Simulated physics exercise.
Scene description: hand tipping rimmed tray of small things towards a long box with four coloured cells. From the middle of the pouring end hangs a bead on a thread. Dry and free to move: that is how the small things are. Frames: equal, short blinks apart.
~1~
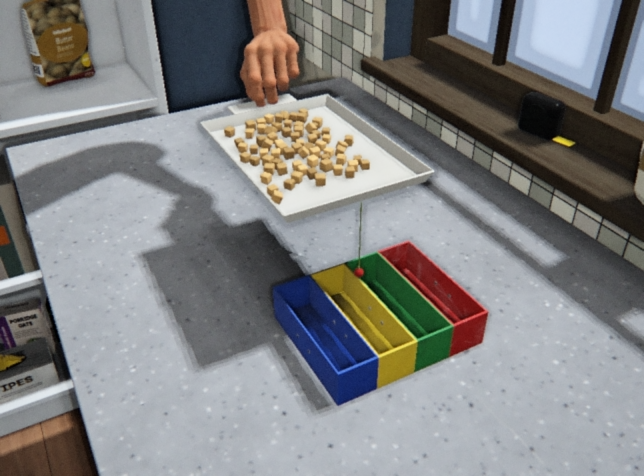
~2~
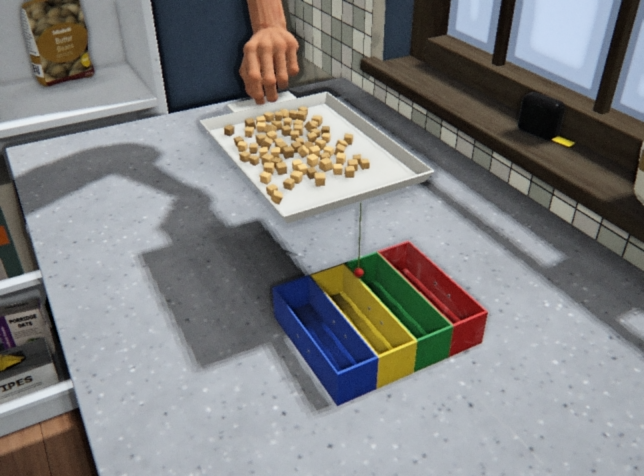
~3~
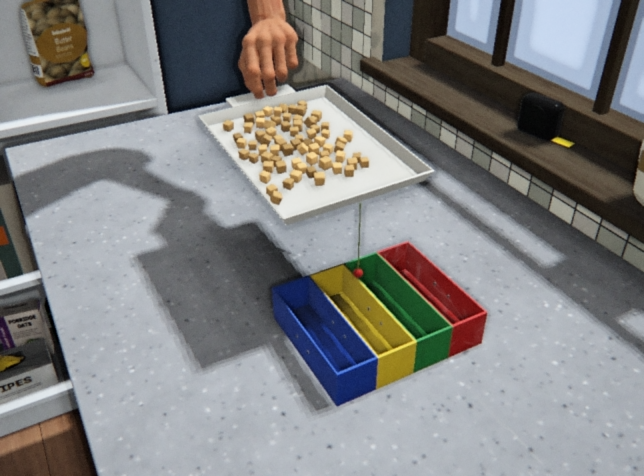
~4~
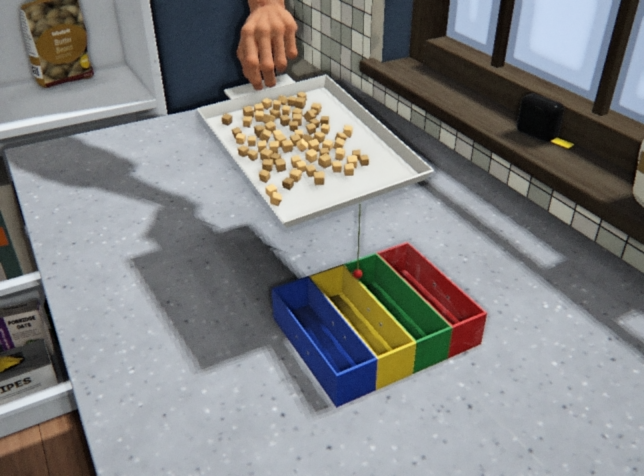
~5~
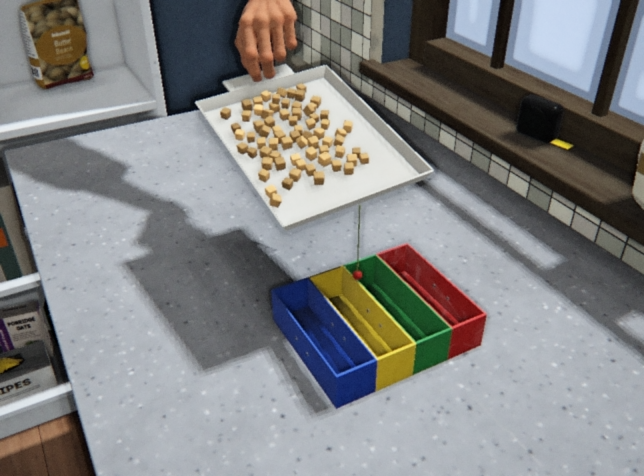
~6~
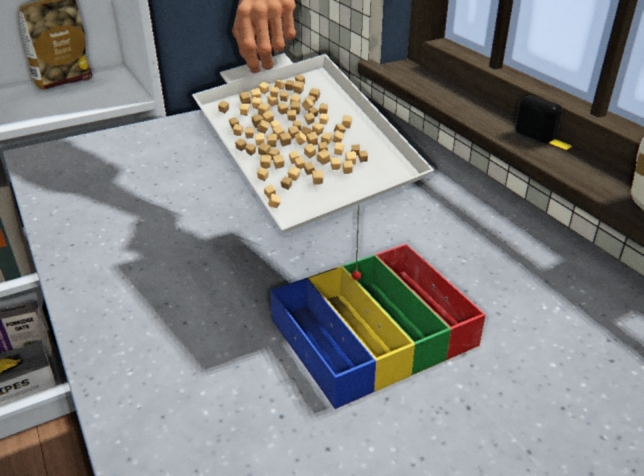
A hand held a white tray of small wooden cubes above a box with blue, yellow, green and red sections, then slowly tilted it slightly down toward the left corner while the cubes barely shifted.
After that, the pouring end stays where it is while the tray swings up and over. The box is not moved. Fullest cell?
Fullest: Blue.
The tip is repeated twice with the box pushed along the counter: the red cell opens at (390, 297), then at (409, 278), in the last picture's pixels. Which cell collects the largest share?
Taking the two placings in order, you'd get yellow and then the blue one.
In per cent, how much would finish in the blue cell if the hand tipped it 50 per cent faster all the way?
Estimate: Around 40%.
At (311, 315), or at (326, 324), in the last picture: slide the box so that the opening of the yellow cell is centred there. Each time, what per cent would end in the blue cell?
It comes to roughly 40 per cent in one try and roughly 50 per cent in the next.
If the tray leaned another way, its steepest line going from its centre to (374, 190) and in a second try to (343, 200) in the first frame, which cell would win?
In order, it comes out as that red cell and blue.
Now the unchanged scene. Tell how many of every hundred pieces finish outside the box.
About 40 per cent.
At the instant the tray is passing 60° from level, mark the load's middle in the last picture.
Roughly at (301, 203).
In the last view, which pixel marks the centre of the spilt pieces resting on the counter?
The centre sits close to (260, 379).
Shortly afterwards, tray tipped steeply; the bulk on the tray; only a few in the blue cell; only a few in the yellow cell; near a quarter falling or outside the box.
Next, tray tipped right over; only a few on the tray; near a third in the blue cell; a little in the yellow cell; near half falling or outside the box.
Some moments later, tray tipped past a quarter turn; near half in the blue cell; a little in the yellow cell; near a third falling or outside the box.
In the end, tray tipped past a quarter turn; near half in the blue cell; a little in the yellow cell; none at all in the green cell; none at all in the red cell; near a third outside the box.
